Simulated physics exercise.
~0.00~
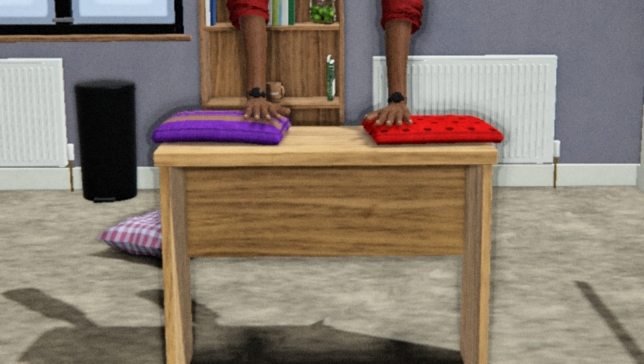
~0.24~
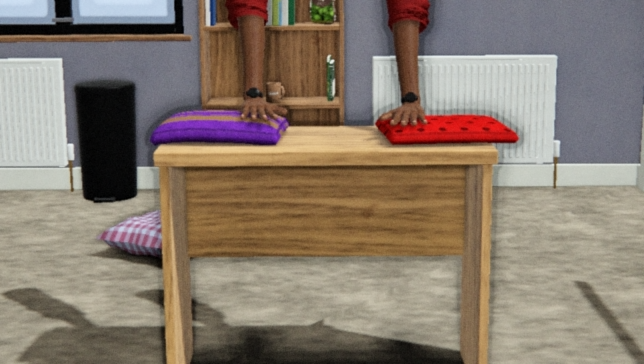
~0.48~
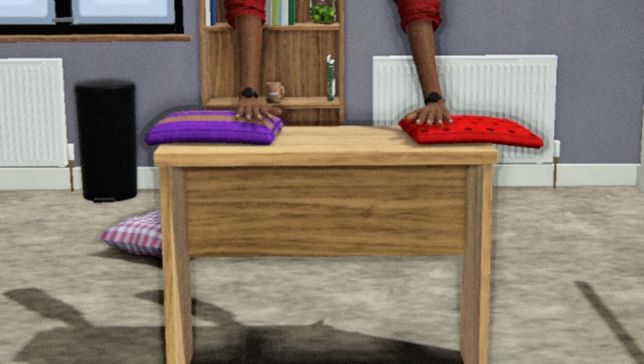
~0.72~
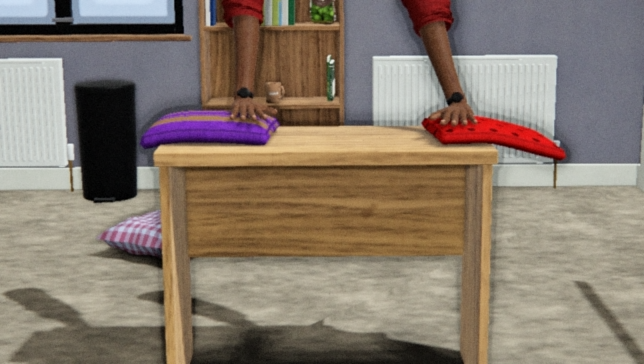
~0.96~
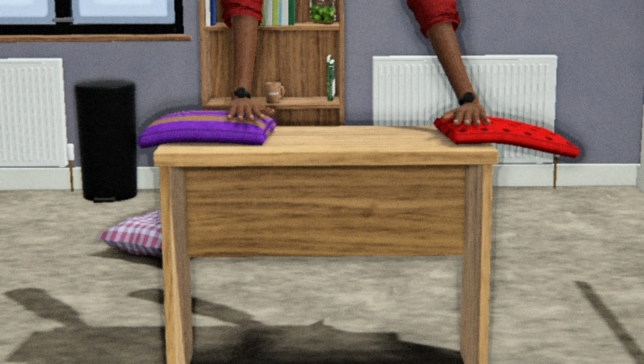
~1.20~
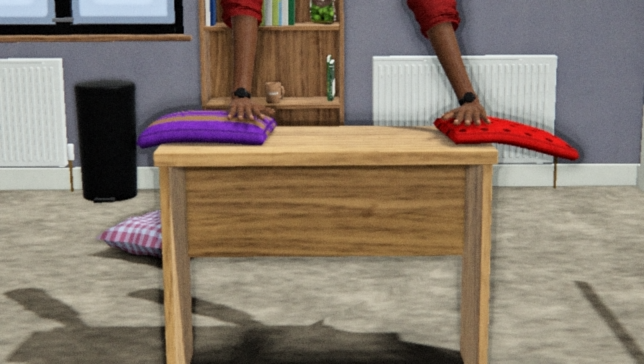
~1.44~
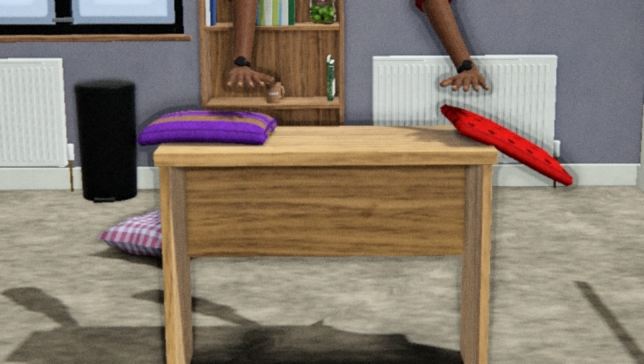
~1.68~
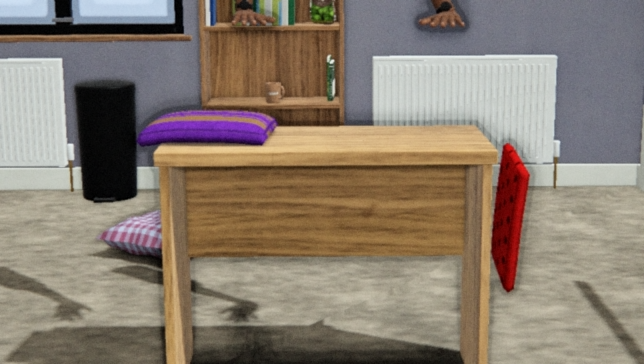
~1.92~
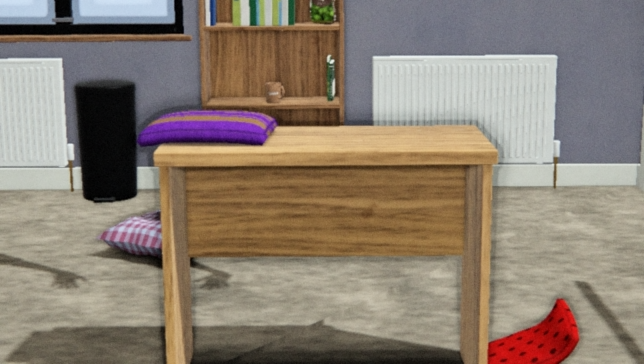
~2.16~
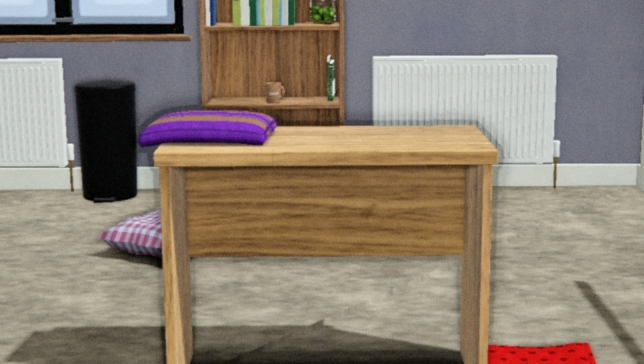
Two dark-skinned hands in red sleeves press down on a purple striped cushion-like item and a red dotted pad atop a wooden table, seen from the front in a grey-walled room. Behind stand a bookshelf, white radiators and a black bin, with a checked cushion on the floor. The hands slide the two apart, the purple one slightly left and the red one farther right until it hangs over the edge. They pause, then lift away. The red pad tips, drops past the table's right side and ends on the floor, while the purple one stays still on top.
